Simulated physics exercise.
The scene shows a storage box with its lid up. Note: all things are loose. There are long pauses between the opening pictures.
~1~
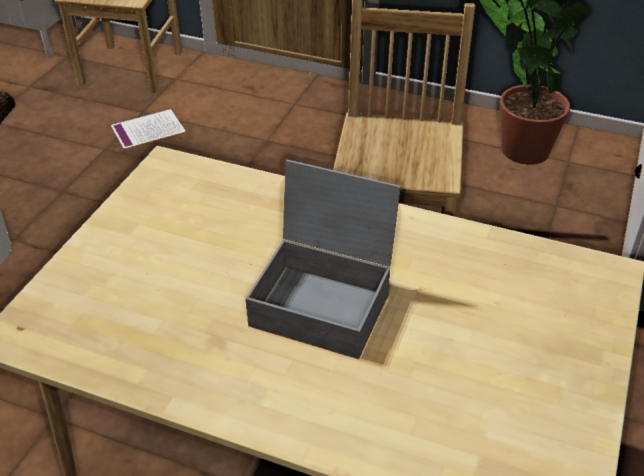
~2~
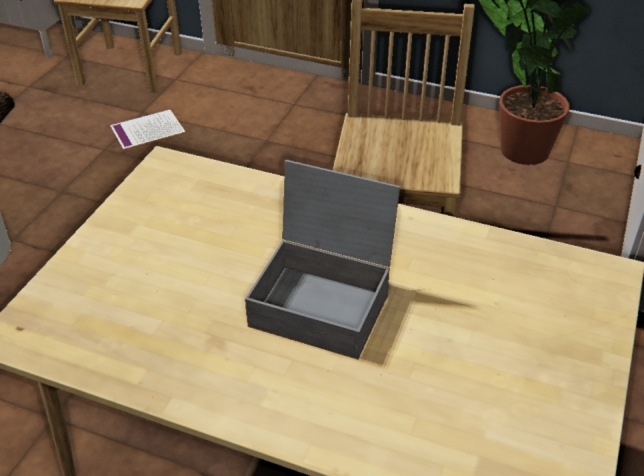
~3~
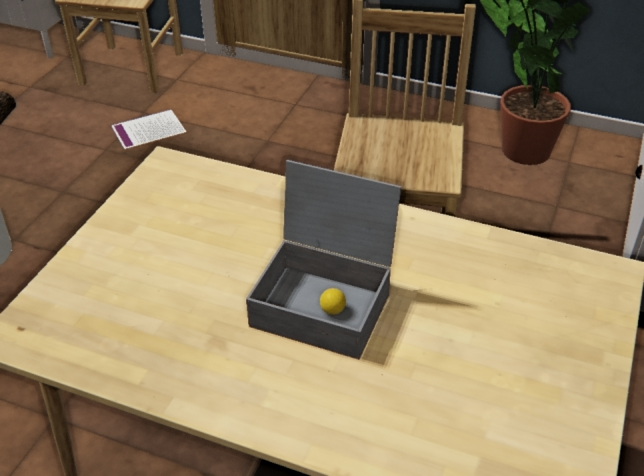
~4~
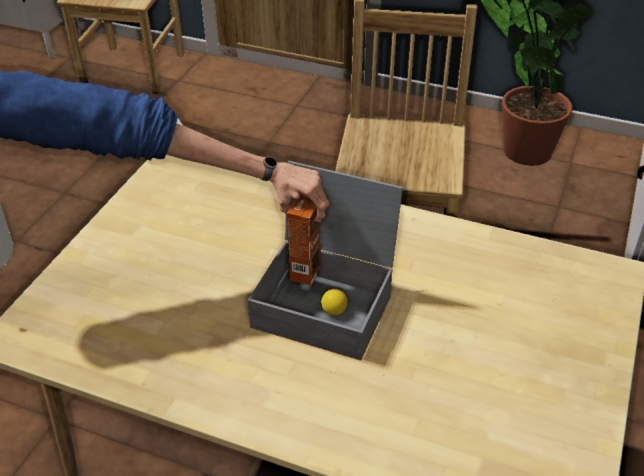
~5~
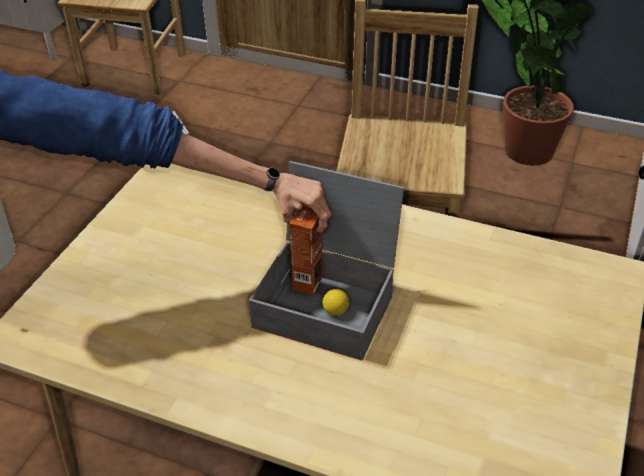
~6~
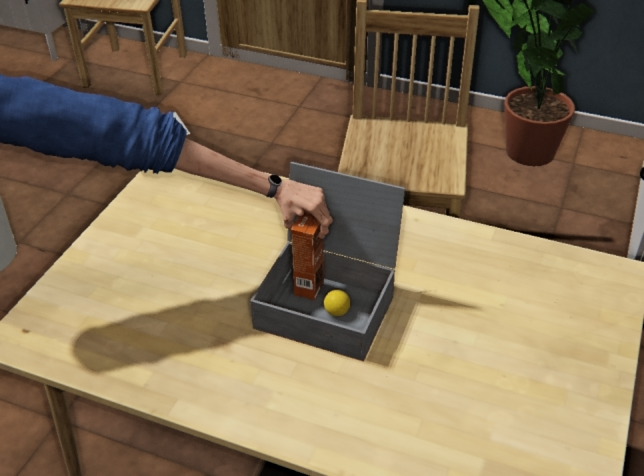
A yellow lemon appeared in the open, empty gray box on the table, and then a hand reached in from the left and lowered an orange carton into the box beside it, still gripping it.
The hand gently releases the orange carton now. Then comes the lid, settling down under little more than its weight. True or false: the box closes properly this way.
False.
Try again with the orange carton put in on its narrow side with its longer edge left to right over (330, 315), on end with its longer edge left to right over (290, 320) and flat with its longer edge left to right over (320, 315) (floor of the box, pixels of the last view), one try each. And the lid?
Lid, in order: Fully down, held open, fully down.
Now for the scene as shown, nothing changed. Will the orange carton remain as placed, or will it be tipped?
It ends up leaning.
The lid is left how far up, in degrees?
Lid angle from rim - close to 20°.
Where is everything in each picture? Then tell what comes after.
The last thing is not in view yet, in the first frame.
The last thing is not in view yet, in the second frame.
The last thing is not in view yet; yellow lemon (333, 301), in the third frame.
Coming down; orange carton (305, 241); yellow lemon (335, 302), in the fourth frame.
Coming down; orange carton (307, 251); yellow lemon (336, 302), in the fifth frame.
Put in, still held; orange carton (308, 257); yellow lemon (337, 303), in the sixth frame.
Then, 2.00 s later than the last frame, lid 66° above the rim; orange carton tilted by 12° near (305, 262).
Then, 2.50 s later than the last frame, lid 34° above the rim; orange carton tilted by 53° near (293, 289).
When it is over, lid 21° above the rim; lying over in the box, orange carton; yellow lemon as before. End places, in pixels of the last picture, orange carton near (297, 286).
